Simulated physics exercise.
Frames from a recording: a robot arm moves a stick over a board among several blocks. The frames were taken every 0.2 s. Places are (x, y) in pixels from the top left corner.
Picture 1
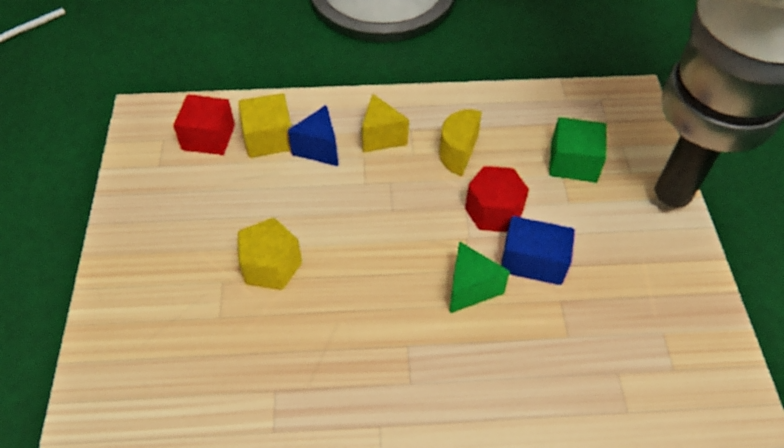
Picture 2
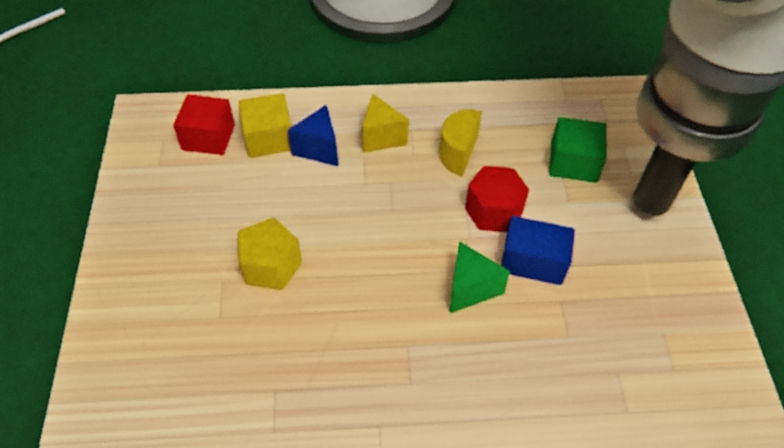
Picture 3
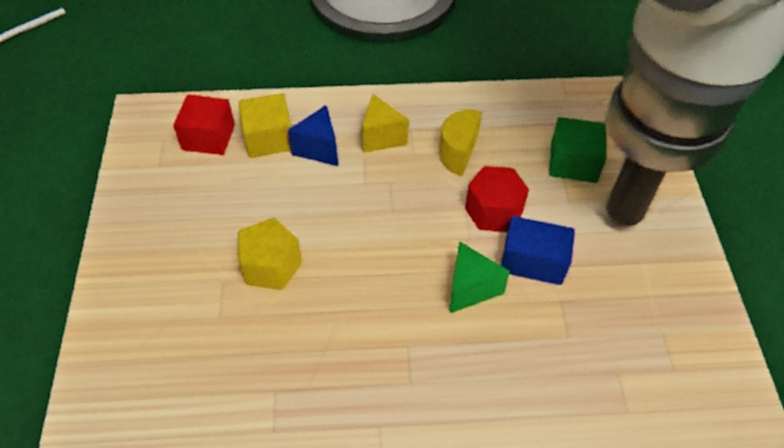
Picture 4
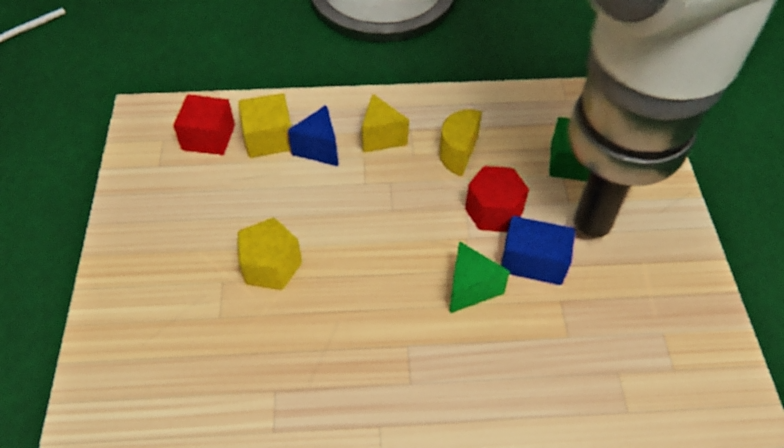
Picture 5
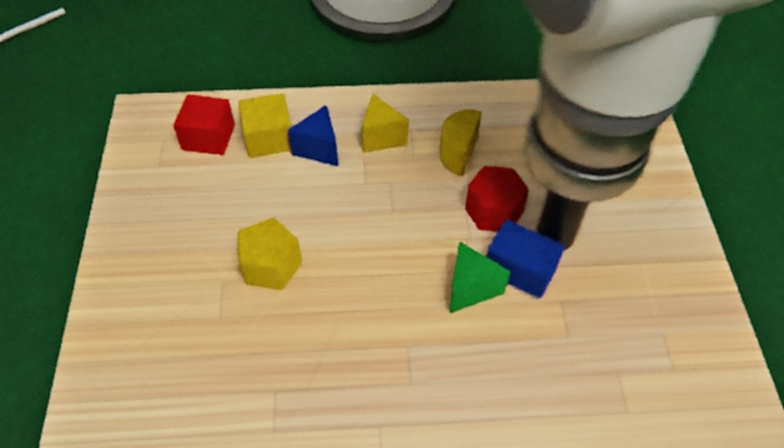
A robot arm moves a dark stick leftward and slightly down across a wooden board of colored blocks, then pushes the blue block a short way left, turning it beside the green triangular piece and red hexagonal block.
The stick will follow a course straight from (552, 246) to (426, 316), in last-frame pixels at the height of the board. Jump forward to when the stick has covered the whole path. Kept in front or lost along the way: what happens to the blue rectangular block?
I'd say the blue rectangular block is still out in front of the stick at the end.
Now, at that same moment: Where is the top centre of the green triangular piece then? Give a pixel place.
It will end up at (343, 325).
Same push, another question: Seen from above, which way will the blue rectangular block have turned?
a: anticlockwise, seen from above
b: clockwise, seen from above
The correct letter is b.
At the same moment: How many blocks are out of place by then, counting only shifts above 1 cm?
That push would leave two blocks displaced by more than about 1 cm.
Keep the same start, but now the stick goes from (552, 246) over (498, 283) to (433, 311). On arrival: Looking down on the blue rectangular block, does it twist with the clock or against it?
From the top, the block rotates clockwise.
What follows on the original path. One third of the way, stick at (513, 258); green triangular piece at (442, 284); blue rectangular block at (484, 269), turned 15° clockwise.
Two thirds of the way, stick at (471, 281); green triangular piece at (394, 305), turned 15° clockwise; blue rectangular block at (438, 292), turned 20° clockwise.
At the end, stick at (427, 306); green triangular piece at (343, 325), turned 20° clockwise; red hexagonal block in place; blue rectangular block at (389, 316), turned 25° clockwise.
